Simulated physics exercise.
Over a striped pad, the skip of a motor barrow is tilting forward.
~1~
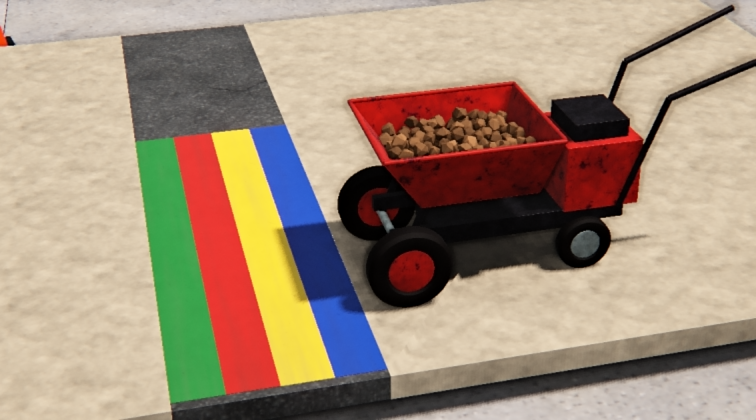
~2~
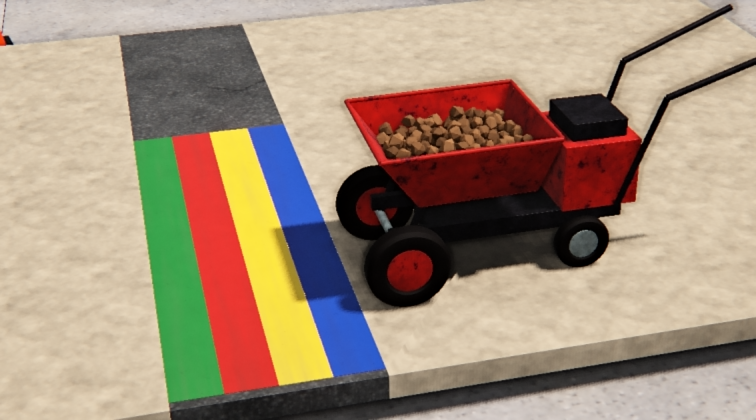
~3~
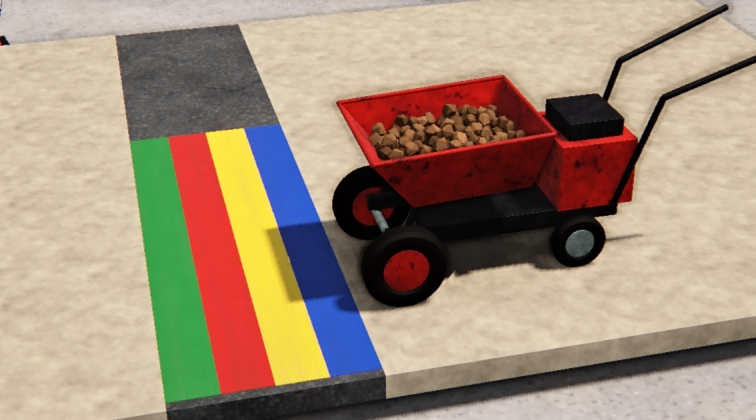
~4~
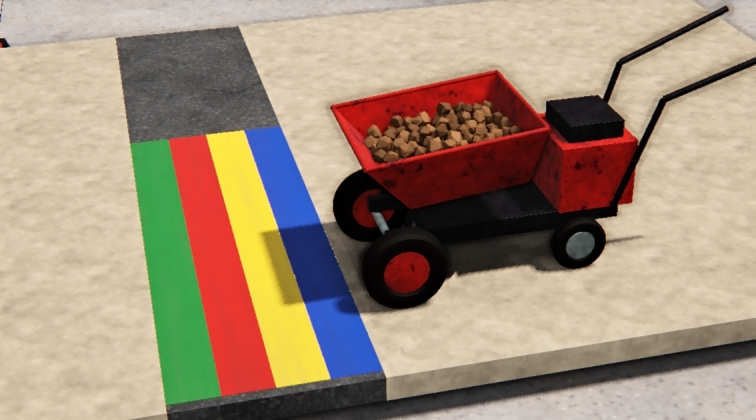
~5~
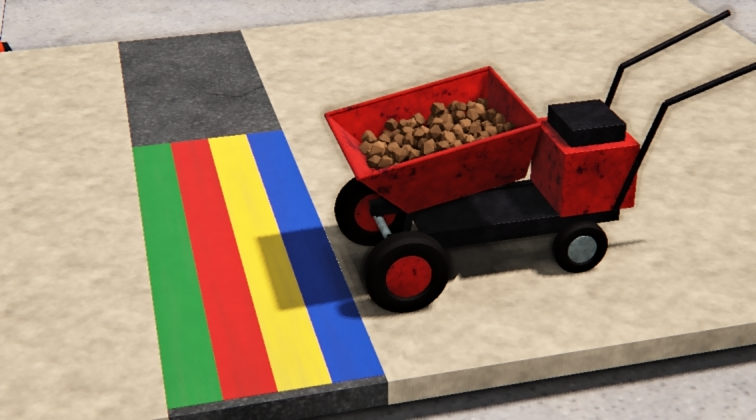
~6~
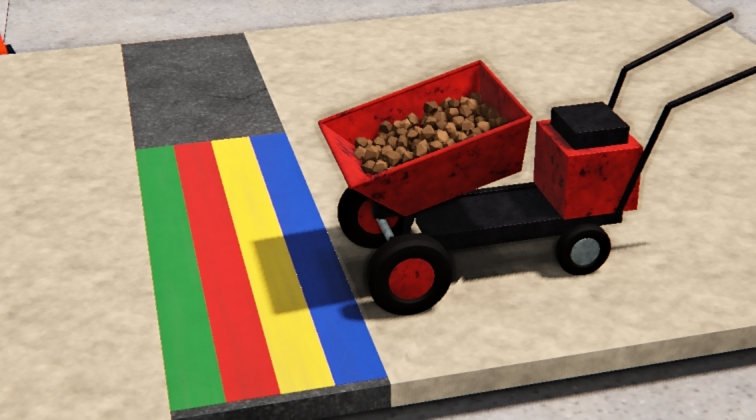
To begin with, a red motor barrow loaded with brown clods stands with its skip level beside green, red, yellow and blue stripes. The skip then starts tilting forward to the left, its back edge rising away from the engine box, until it is clearly tipped with the clods still inside.
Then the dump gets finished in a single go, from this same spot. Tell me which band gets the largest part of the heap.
I would say the red band gets the largest part.
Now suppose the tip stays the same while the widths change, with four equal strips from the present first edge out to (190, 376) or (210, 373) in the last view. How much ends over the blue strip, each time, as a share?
I'd say about 0 % for the first and about 0 % for the second.
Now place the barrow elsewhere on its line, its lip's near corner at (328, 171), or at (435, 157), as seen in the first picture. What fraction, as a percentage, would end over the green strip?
About 40 and 10 per cent.
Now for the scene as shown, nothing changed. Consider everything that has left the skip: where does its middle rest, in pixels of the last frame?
It settles centred around (227, 295).
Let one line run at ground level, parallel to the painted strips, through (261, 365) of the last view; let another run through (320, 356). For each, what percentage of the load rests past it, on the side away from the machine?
About 70 and 100 %.
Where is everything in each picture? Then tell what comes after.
The first picture shows lip of the skip near (384, 164), level; top of the load near (459, 134), clay clods; blue strip near (349, 339); yellow strip near (297, 347); red strip near (245, 355); green strip near (192, 363).
The second picture shows lip of the skip near (381, 164), level; top of the load near (456, 133).
The third picture shows lip of the skip near (373, 165), tipped barely; top of the load near (469, 133).
The fourth picture shows lip of the skip near (366, 170), tipped a little; top of the load near (463, 131).
The fifth picture shows lip of the skip near (359, 178), tipped a little; top of the load near (475, 130).
The sixth picture shows lip of the skip near (351, 187), tipped clearly; top of the load near (468, 127); blue strip near (349, 347); yellow strip near (297, 355); red strip near (245, 363); green strip near (192, 371).
Shortly afterwards, skip tipped steeply; the whole lot in the skip.
Next, skip tipped steeply; the bulk in the skip; a little over the yellow strip; a little over the red strip; only a few falling.
Some moments later, skip tipped right over; near a quarter in the skip; a little over the yellow strip; near a third over the red strip; near a quarter over the green strip; a little off the paint.
In the end, skip tipped right over; only a few over the blue strip; near a quarter over the yellow strip; near a third over the red strip; near a quarter over the green strip; a little off the paint.
